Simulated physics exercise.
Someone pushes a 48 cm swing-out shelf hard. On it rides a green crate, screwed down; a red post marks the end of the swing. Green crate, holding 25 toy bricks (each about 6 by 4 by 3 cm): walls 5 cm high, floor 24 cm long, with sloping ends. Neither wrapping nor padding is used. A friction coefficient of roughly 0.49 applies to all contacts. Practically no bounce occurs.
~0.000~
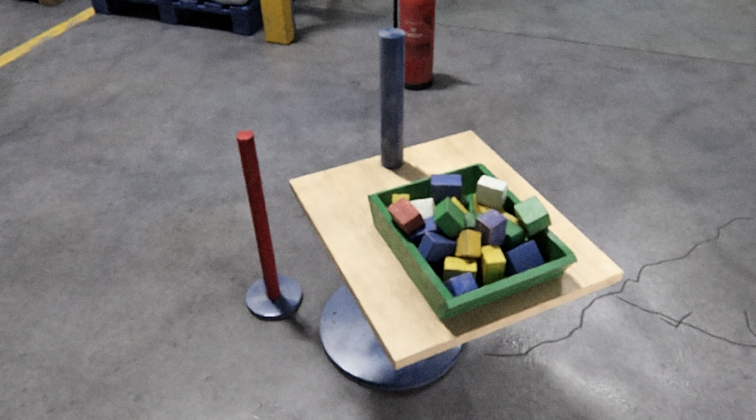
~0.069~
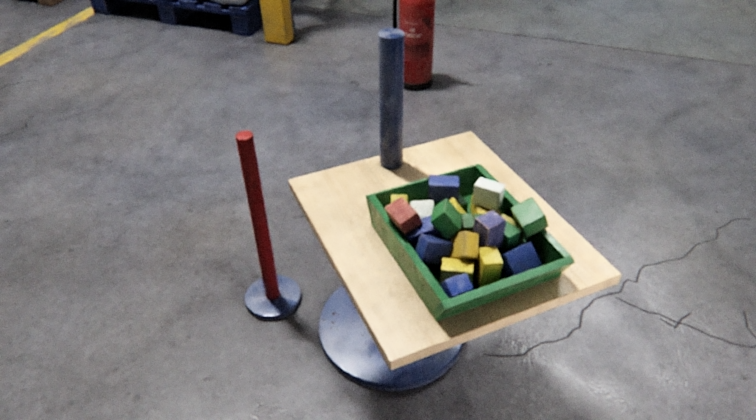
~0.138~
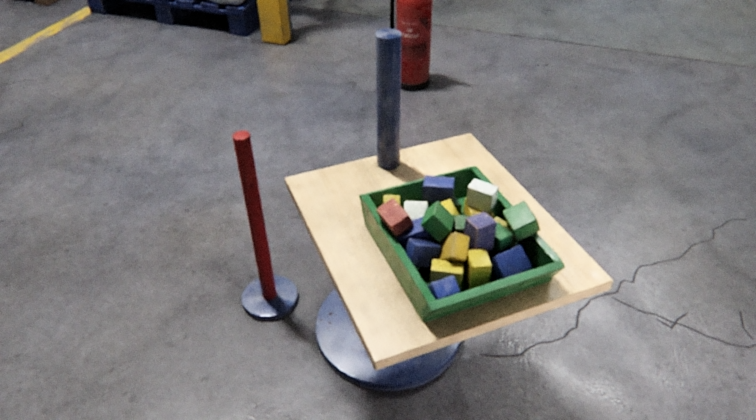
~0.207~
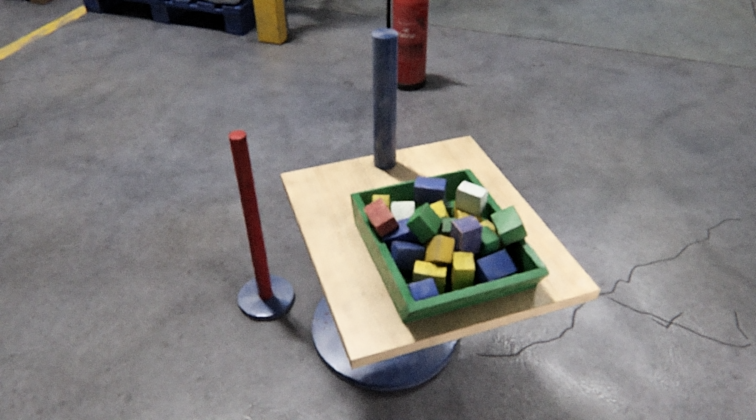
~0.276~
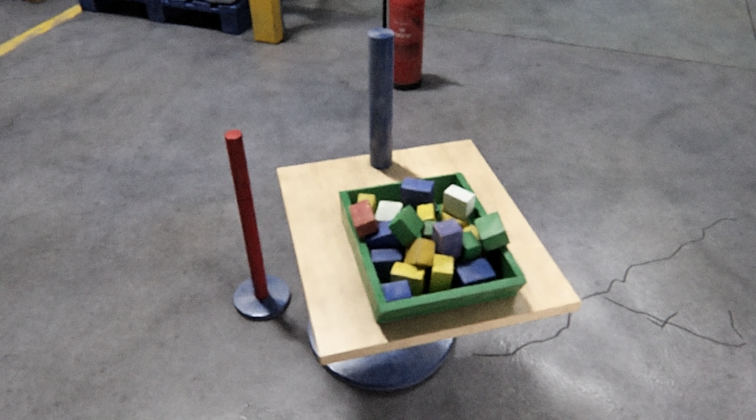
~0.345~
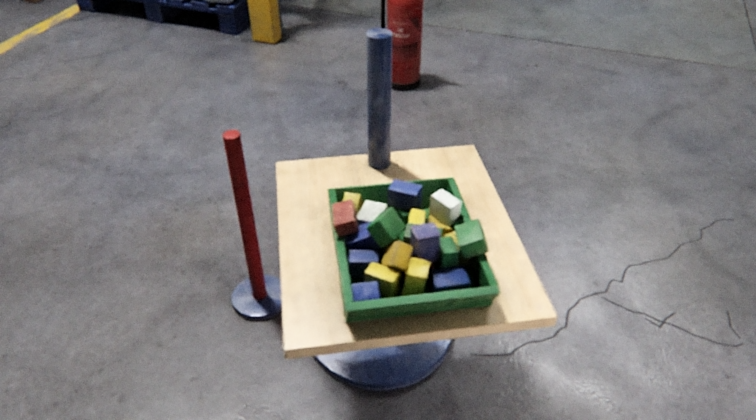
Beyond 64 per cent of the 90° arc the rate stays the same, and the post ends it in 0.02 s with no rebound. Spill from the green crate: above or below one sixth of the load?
Below.
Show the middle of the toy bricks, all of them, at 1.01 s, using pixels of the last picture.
(227, 182).
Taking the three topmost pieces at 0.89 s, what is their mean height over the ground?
Their middles sit some 64 cm up.
After 0.81 s, end of the swing.
After 0.89 s, 1 of 25 out of the green crate.
After 1.01 s, 1 of 25 out of the green crate.
After 1.23 s, 1 of 25 out of the green crate.
When it is over (at 1.66 s), 1 of 25 out of the green crate. Asked share, 1 of 25, 4 per cent.
